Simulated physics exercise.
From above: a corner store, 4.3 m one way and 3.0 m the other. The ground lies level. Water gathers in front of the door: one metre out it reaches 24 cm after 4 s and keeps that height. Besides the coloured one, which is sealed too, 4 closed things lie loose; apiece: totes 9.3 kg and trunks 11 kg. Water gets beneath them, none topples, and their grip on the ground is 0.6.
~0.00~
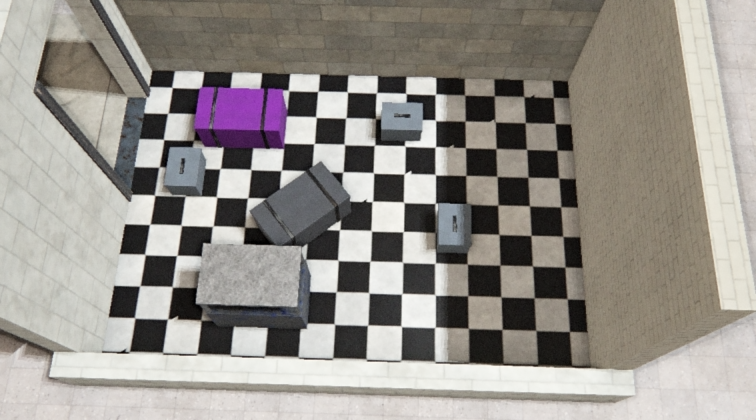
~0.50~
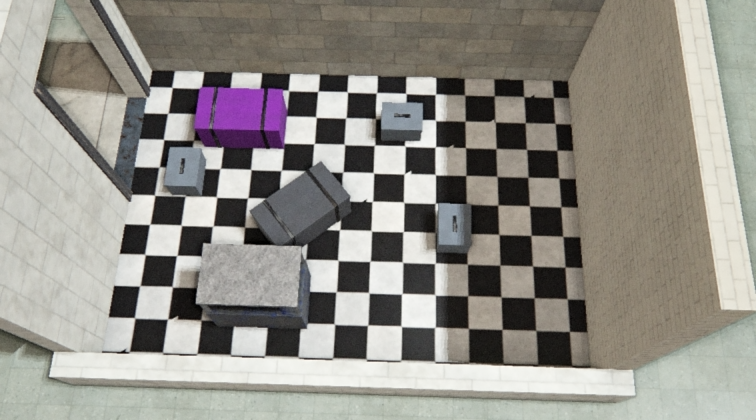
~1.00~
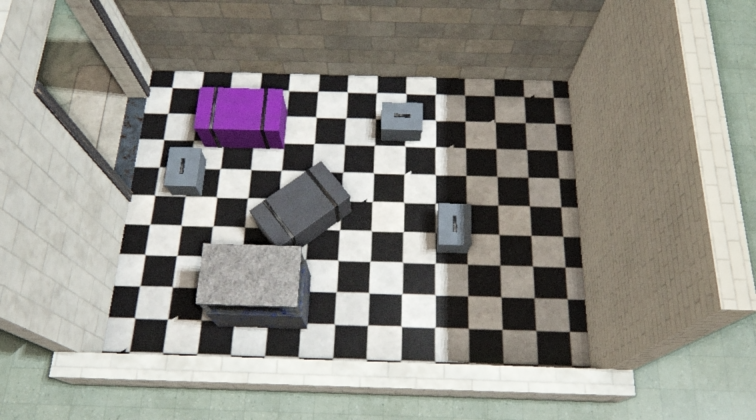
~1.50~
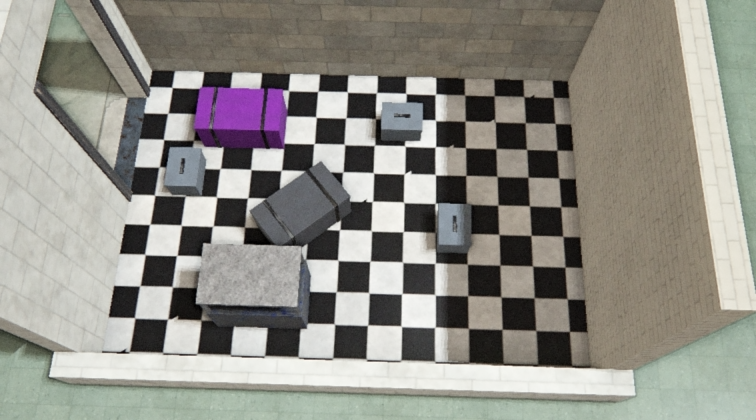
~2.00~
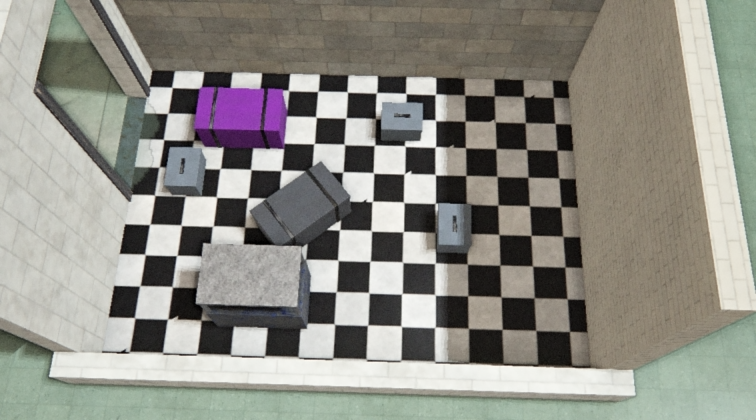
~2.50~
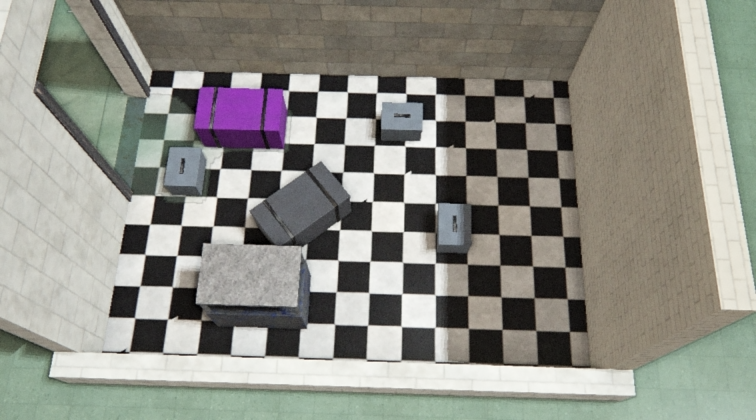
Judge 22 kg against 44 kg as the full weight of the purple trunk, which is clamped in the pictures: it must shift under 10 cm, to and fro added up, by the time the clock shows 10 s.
Verdict: Neither weight holds it.
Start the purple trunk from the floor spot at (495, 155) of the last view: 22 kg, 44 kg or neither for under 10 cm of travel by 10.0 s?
Neither is enough.
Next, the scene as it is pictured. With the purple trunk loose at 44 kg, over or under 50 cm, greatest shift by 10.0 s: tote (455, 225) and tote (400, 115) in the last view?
In that order: Over, less.
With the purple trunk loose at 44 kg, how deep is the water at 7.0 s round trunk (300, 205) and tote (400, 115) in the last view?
Roughly 4 and 4 cm.
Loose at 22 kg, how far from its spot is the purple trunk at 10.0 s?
About 300 cm.
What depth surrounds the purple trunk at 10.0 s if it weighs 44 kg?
About 8 cm.
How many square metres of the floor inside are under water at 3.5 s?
Some 2.5 m2.
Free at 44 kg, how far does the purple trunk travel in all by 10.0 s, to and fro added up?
About 40 cm.
After 3.5 s the purple trunk would be 9 cm from its start with 22 kg and 0 cm from its start with 44 kg; 5 cm of water round it then.
After 4.5 s the purple trunk would be 50 cm from its start with 22 kg and 0 cm from its start with 44 kg; 7 cm of water round it then.
After 7.0 s the purple trunk would be 181 cm from its start with 22 kg and 13 cm from its start with 44 kg; 8 cm of water round it then.
After 10.0 s the purple trunk would be 293 cm from its start with 22 kg and 40 cm from its start with 44 kg; 8 cm of water round it then.
